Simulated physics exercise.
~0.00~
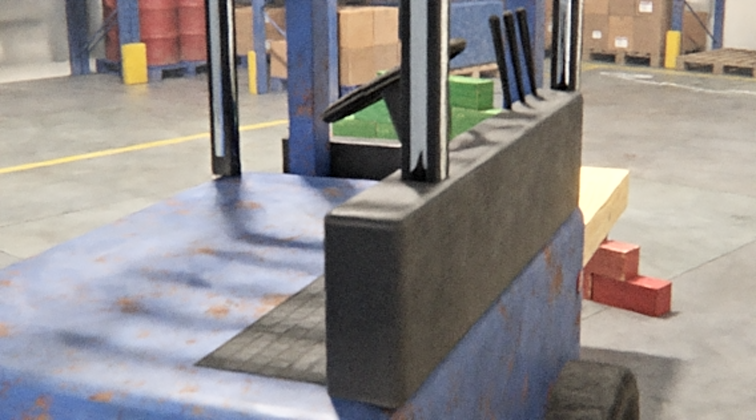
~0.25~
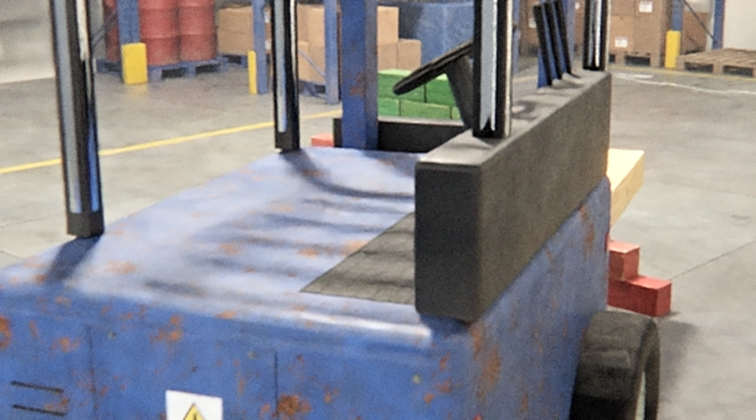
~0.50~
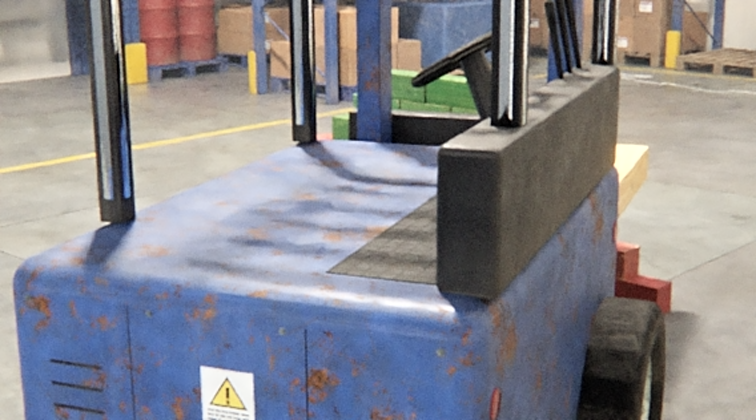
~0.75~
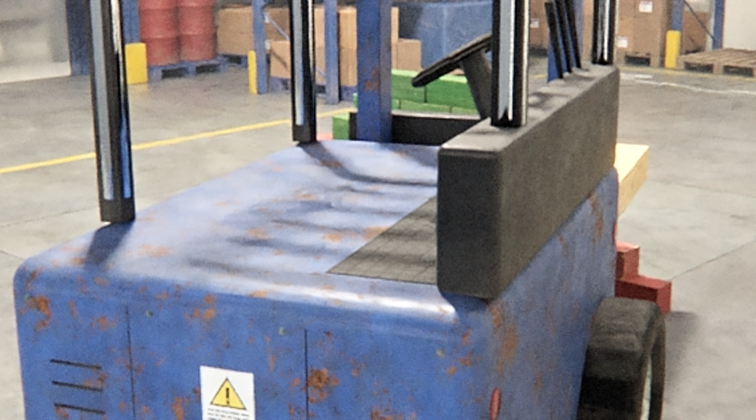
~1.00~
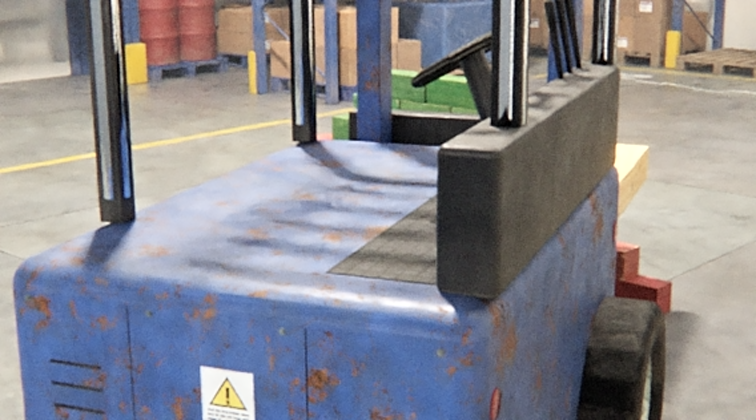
In the video, a rust-speckled blue forklift, seen from behind in a warehouse, rolls forward away from the viewer toward stacked green and red blocks, then stops and stays still, with the partly hidden green blocks still stacked beyond it.
